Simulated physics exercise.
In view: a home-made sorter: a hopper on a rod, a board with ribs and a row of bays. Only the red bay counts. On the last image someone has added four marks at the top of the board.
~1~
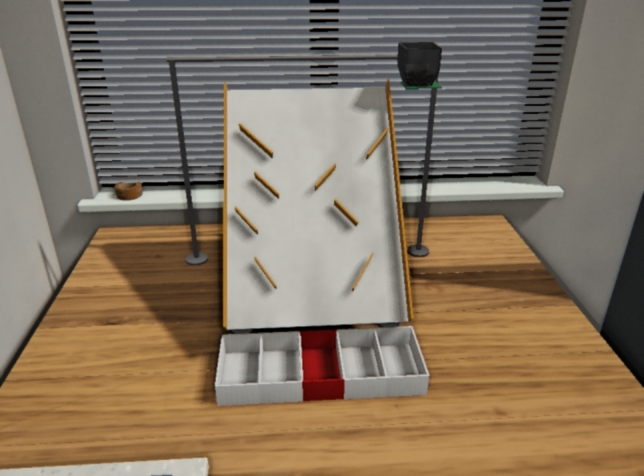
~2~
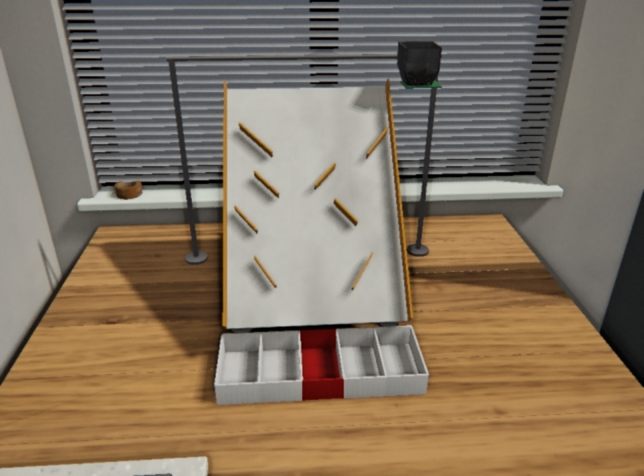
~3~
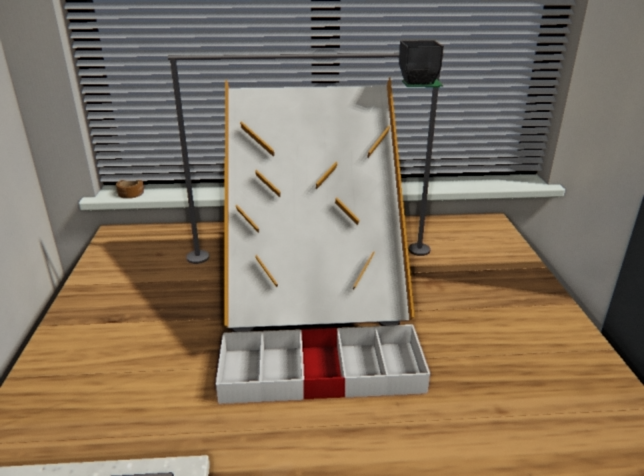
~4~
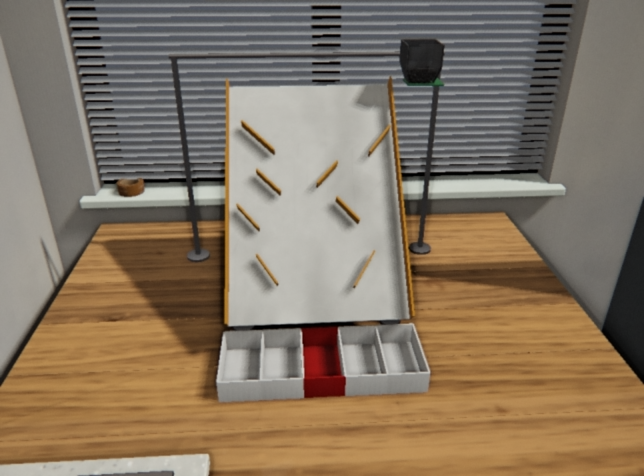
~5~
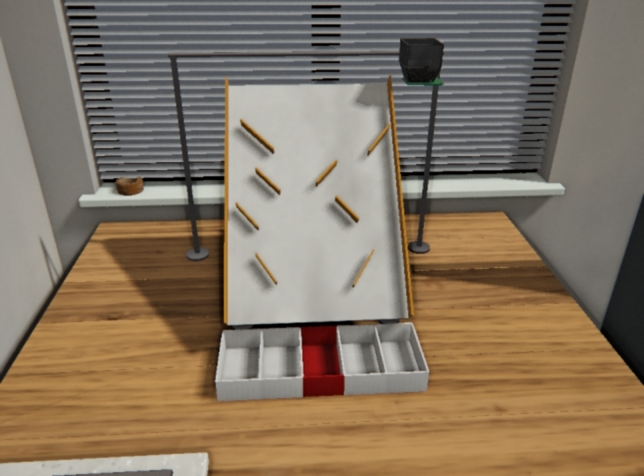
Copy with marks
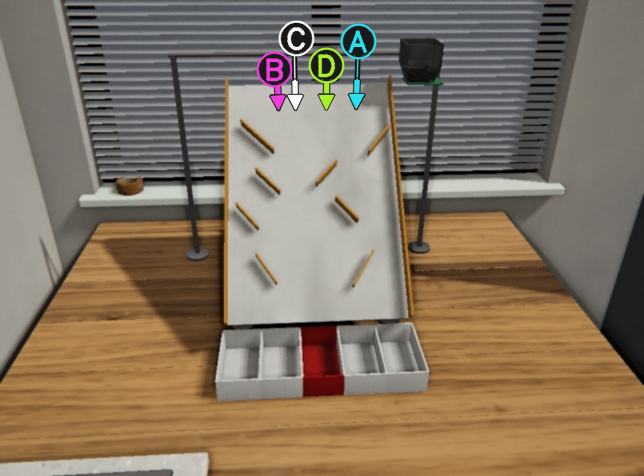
The footage shows a tilted white board with angled wooden ribs above a row of five bays, the middle one red, and a dark hopper on a rod at upper right; nothing moves apart from a very slight shift of the view.
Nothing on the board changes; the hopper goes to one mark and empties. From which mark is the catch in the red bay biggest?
Mark B does it best.
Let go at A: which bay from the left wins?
It is the fifth one.
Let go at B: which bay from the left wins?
The third from the left.
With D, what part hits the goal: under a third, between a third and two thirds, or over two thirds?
Mark D gives under a third.
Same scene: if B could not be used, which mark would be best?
C.
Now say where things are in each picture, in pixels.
Hopper (418, 80), black beans, door shut, in the first frame.
Ribs (239, 122) to (272, 152), (368, 153) to (388, 127), (254, 171) to (278, 193), in the second frame.
Ribs (317, 184) to (337, 162), (236, 205) to (258, 229), (336, 198) to (359, 221), in the third frame.
Ribs (256, 254) to (277, 283), (355, 285) to (375, 250), in the fourth frame.
Red bay (324, 385), number 3 of 5 from the left, in the fifth frame.
On the marked copy, mark A meets the board at (356, 103); mark B meets the board at (278, 104); mark C meets the board at (295, 104); mark D meets the board at (326, 104).
If A is chosen, roughly a quarter in the red bay, the larger part in other bays.
If B is chosen, roughly two thirds in the red bay, roughly a quarter in other bays, about a tenth outside the box.
If C is chosen, roughly half in the red bay, roughly half in other bays.
If D is chosen, about a tenth in the red bay, the larger part in other bays.
